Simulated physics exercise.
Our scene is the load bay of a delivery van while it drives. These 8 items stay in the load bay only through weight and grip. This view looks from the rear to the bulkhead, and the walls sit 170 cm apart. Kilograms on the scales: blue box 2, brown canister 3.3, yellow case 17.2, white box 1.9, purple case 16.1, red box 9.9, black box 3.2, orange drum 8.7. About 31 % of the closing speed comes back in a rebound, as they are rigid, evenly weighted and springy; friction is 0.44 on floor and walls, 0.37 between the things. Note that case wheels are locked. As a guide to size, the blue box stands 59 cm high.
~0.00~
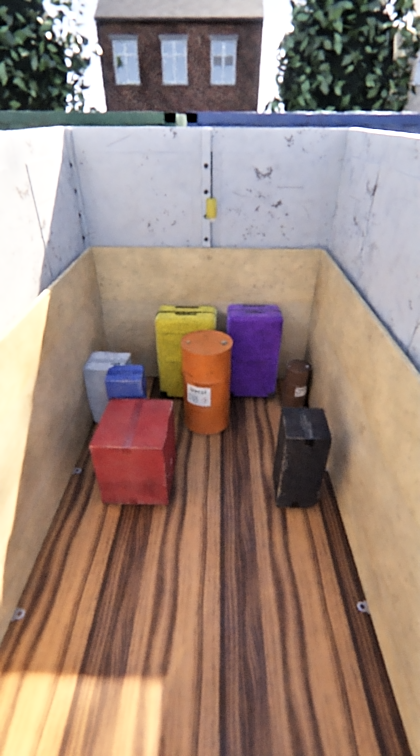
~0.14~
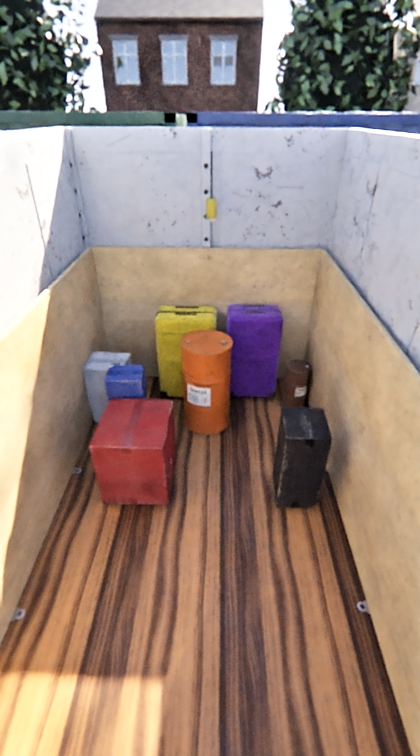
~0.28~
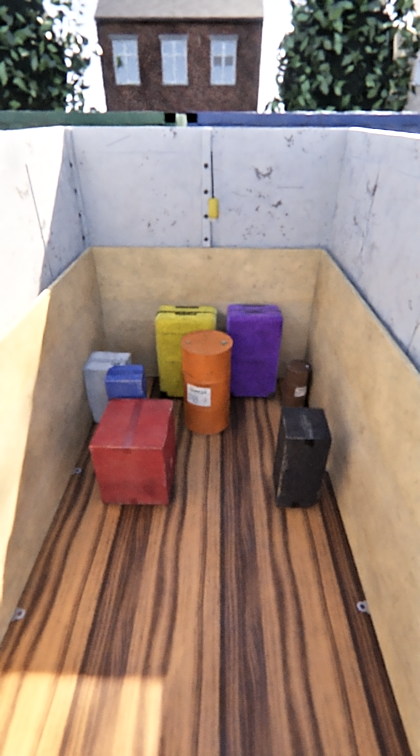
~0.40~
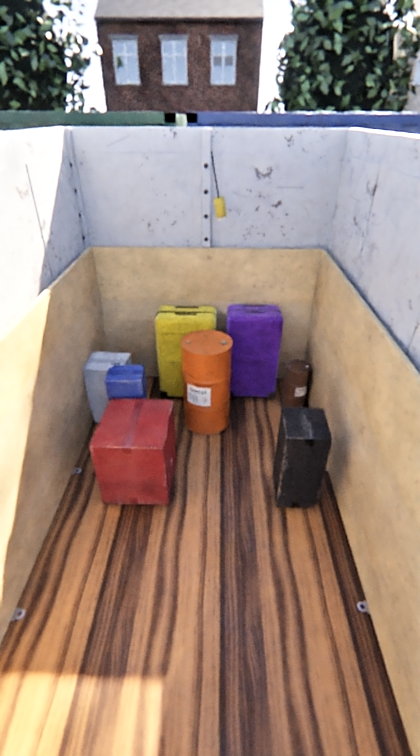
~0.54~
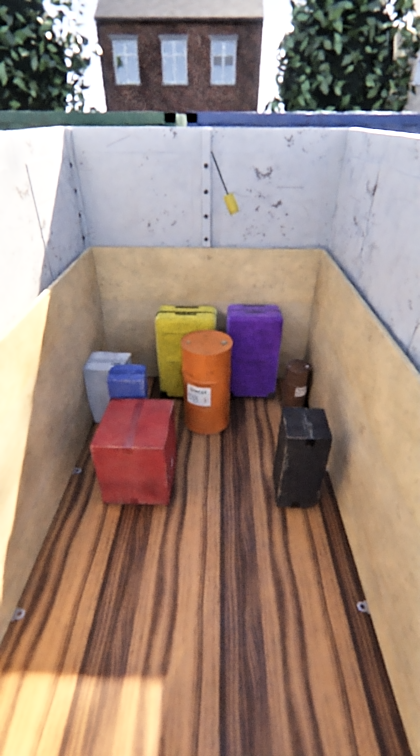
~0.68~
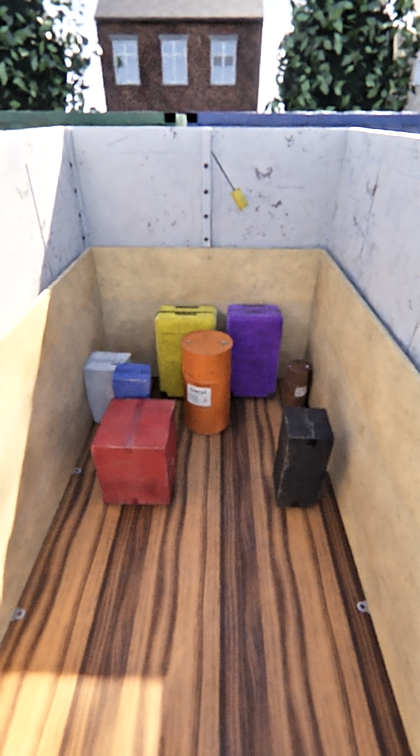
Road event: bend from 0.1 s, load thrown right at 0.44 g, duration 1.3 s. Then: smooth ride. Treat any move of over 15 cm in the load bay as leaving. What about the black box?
Stays close.
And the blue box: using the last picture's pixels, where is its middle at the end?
Around (205, 434).
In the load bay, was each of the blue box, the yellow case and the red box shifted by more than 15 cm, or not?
First, the blue box is moved away; second, the yellow case stays in its position; third, the red box stays in its position.
After 0.98 s, push 0.44 g right; black box 8° off upright near (307, 458); blue box 30° off upright.
After 1.28 s, push 0.21 g right; black box 13° off upright near (312, 458); blue box 71° off upright; orange drum moved 6 cm.
After 1.78 s, steady run; black box 6° off upright near (295, 459); blue box on its side; orange drum moved 6 cm.
In the end (3.3 s), toppled in the load bay, blue box; the other 7 under 15 cm from the start. In the last view, black box near (301, 460).
